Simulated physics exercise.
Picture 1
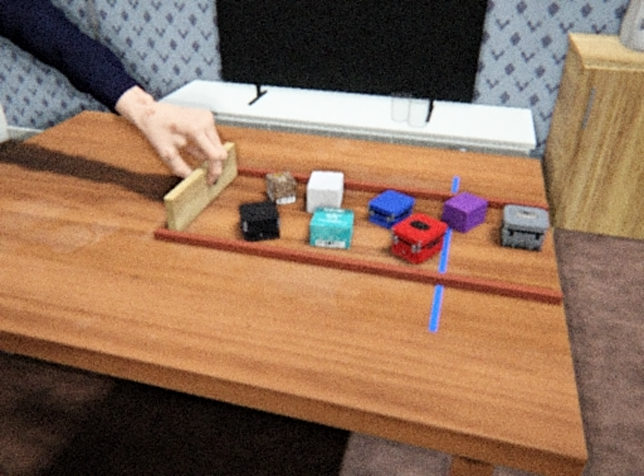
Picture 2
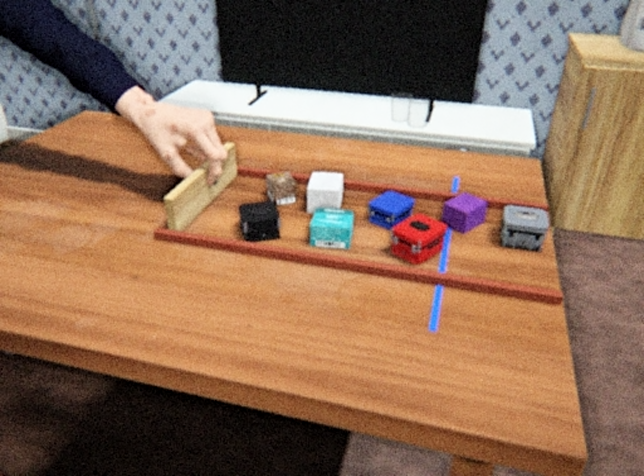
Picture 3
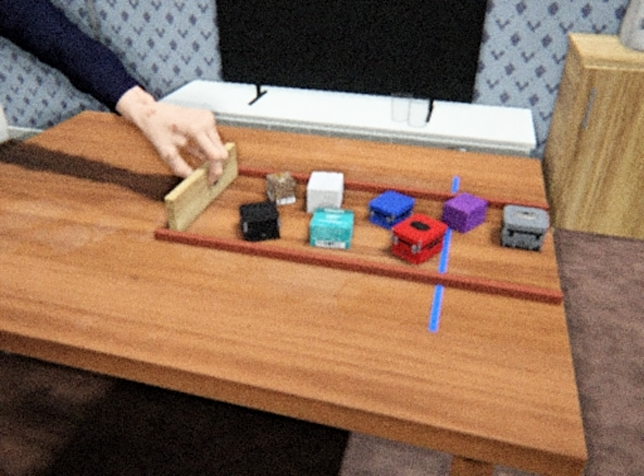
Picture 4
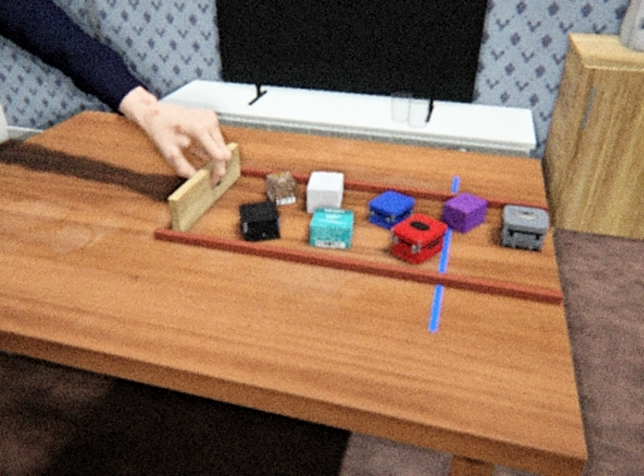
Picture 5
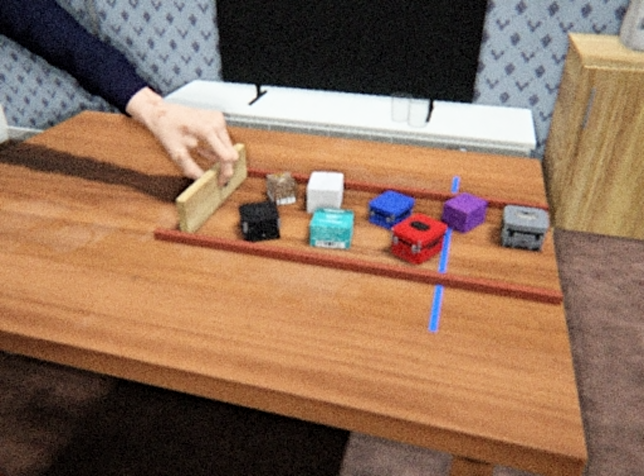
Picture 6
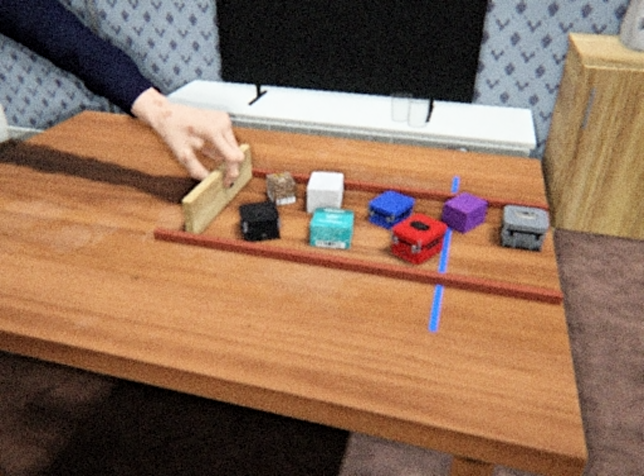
We see a hand holding a wooden board upright on a table between two red strips, sliding it slightly to the right toward a scatter of small colourful boxes and cases, which stay still around a blue line of tape.
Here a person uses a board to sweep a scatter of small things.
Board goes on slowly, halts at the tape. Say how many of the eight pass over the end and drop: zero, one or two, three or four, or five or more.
From what I see, the table loses one or two of them.
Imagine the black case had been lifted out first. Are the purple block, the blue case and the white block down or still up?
The purple block? It heads down. The blue case? It does not drop. The white block? It does not drop.
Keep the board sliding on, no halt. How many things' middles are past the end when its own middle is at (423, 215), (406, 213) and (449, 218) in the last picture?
Past-the-end tally - position 1: 1, position 2: 1, position 3: 2.
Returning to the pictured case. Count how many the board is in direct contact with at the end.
All in all, 2.
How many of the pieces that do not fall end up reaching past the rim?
In total, 1 of them.
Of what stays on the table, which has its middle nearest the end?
The red case is the one.
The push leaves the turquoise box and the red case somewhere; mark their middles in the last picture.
Roughly (507, 257) for the first and roughly (551, 257) for the second.
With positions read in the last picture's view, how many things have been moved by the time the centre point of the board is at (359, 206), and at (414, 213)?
Tally at point one: 7; at point two: 8.
Early on, none off yet; grey case at rest near (523, 228); purple block at rest near (464, 213); red case at rest near (419, 239).
Finally, the number that fall off is one or two; lost, purple block and grey case.
